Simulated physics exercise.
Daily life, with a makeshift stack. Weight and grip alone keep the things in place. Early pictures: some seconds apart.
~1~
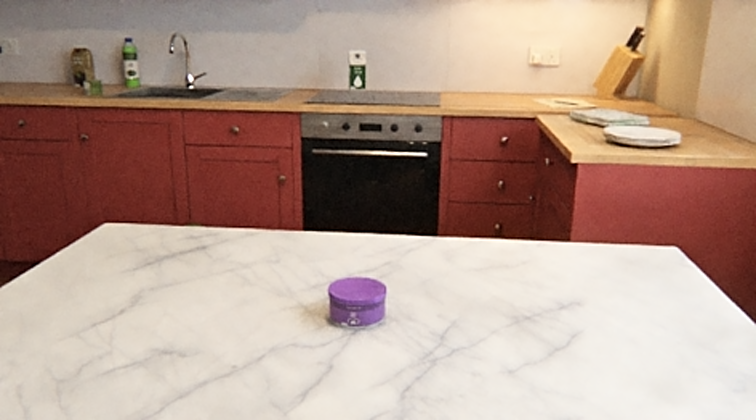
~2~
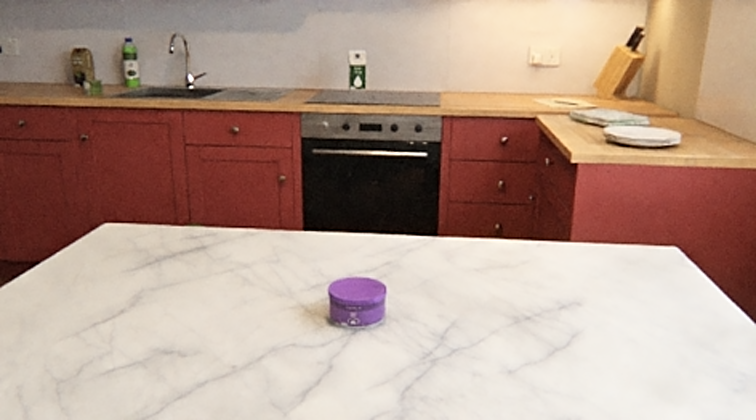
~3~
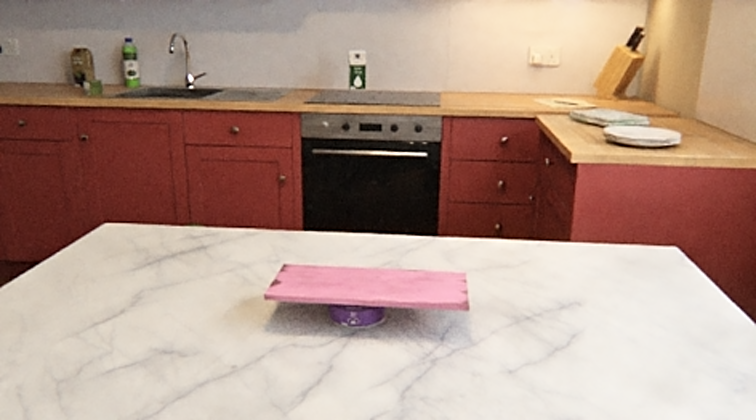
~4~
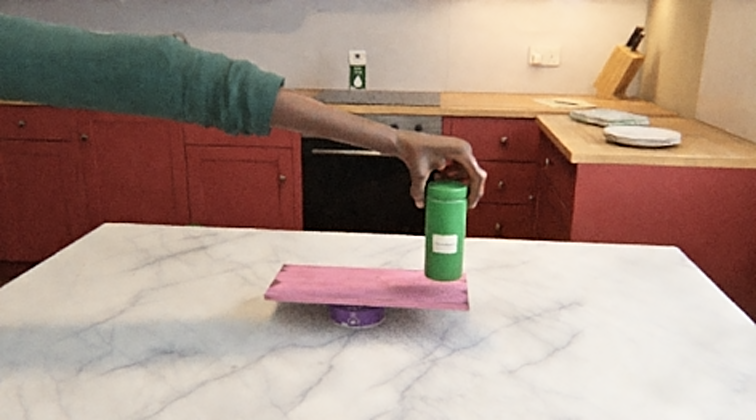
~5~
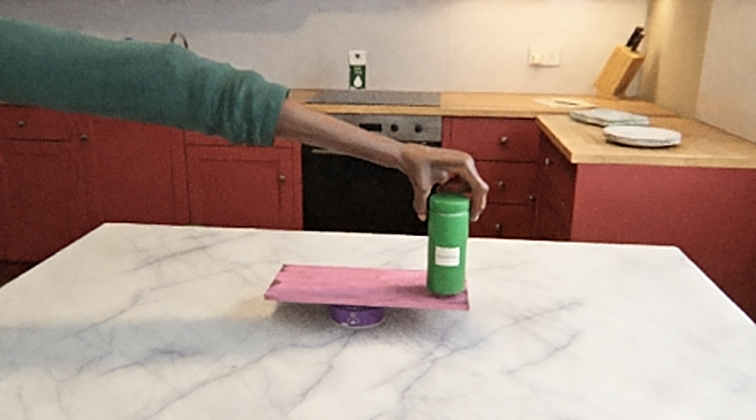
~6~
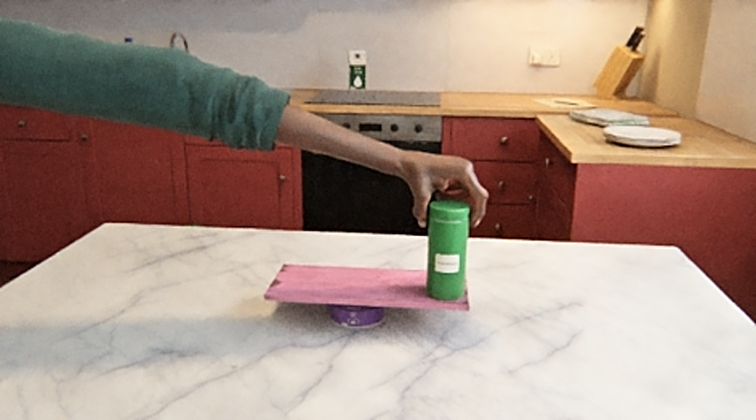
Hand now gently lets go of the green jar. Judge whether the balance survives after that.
My guess is it moves out of place.
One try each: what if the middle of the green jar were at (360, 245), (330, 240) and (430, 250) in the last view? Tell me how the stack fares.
Try one: Stable; try two: Stable; try three: Collapse.
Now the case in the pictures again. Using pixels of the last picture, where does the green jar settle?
It ends up close to (514, 306).
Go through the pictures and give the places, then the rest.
The last thing is not in view yet; purple tub (357, 302), in the first picture.
The last thing is not in view yet; purple tub (357, 302), in the second picture.
The last thing is not in view yet, in the third picture.
Coming down; green jar (445, 231), in the fourth picture.
Coming down; green jar (448, 243), in the fifth picture.
Set down, still held; green jar (447, 250), in the sixth picture.
Then, 0.30 s on from there, green jar now fallen; pink board turned 23° from how it was put.
Then, 0.50 s on from there, pink board turned 8° from how it was put.
In the end, fallen, green jar; the other 2 unmoved. At the end, from the last picture's camera, green jar near (514, 305). The stack comes apart.
